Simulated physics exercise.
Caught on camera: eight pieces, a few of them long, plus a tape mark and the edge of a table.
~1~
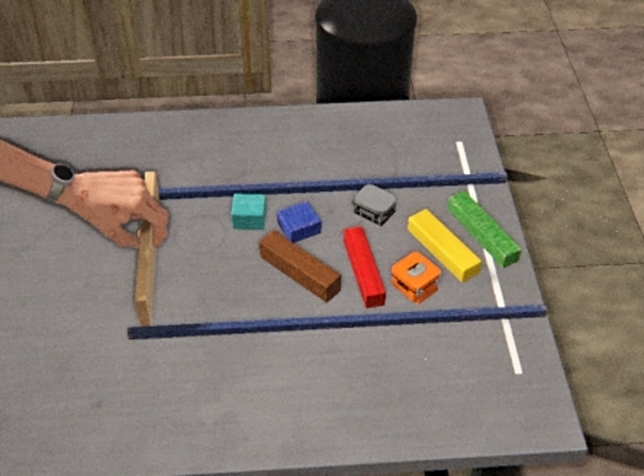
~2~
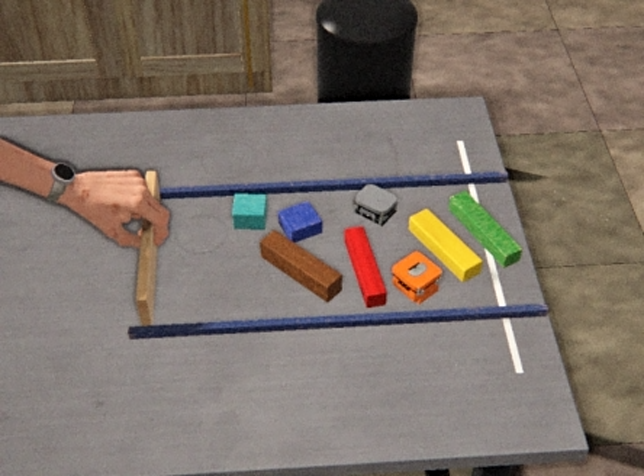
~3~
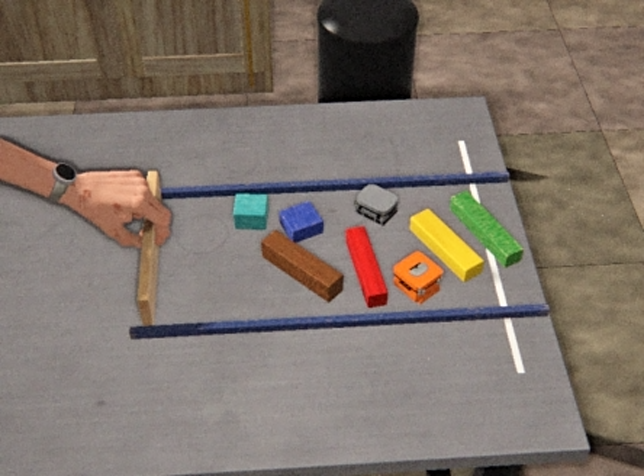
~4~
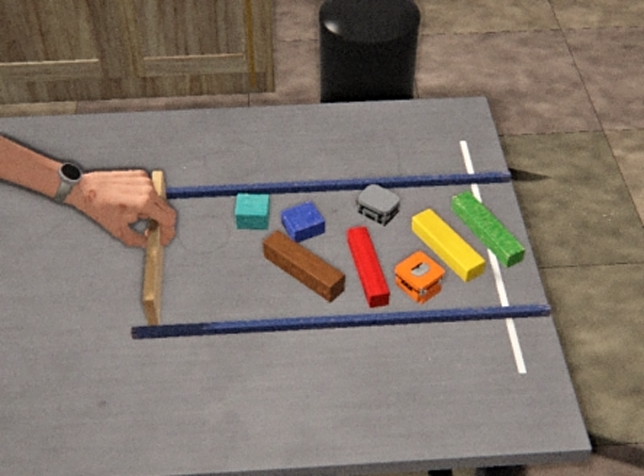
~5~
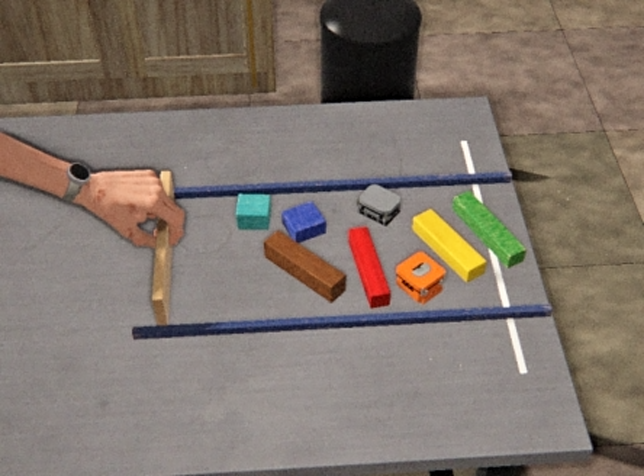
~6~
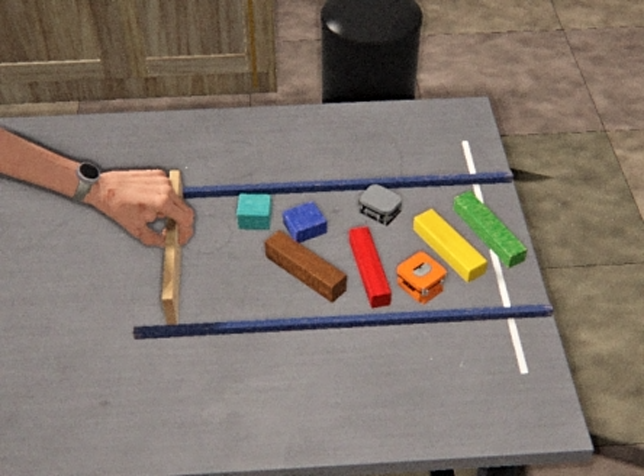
At first, a hand holds a wooden board upright between two blue rails on a gray table, left of eight scattered colored pieces. The hand then slides the board a short way right along the rails, without touching any pieces, which stay in place, the green bar lying across the white tape.
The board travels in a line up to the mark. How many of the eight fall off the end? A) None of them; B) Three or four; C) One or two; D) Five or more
B, three or four.
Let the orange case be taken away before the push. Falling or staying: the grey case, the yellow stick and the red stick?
Grey case: Is gone; yellow stick: Is gone; red stick: Is still there.
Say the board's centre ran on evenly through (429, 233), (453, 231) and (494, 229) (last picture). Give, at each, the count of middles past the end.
Counts per position: 0 / 1 / 4.
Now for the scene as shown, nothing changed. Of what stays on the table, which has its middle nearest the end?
It's the red stick.
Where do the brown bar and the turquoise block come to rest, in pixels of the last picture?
First (509, 260), then (495, 188).
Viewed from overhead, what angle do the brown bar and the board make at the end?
It measures close to 0 degrees.
Early on, none off yet; green bar at rest near (489, 228); yellow stick at rest near (450, 245); orange case at rest near (421, 278).
A while later, none off yet; green bar at rest near (491, 228); yellow stick travelled a little near (470, 241); orange case travelled about its own width near (470, 283).
Finally, the number that fall off is three or four; lost, grey case, orange case, yellow stick and green bar.
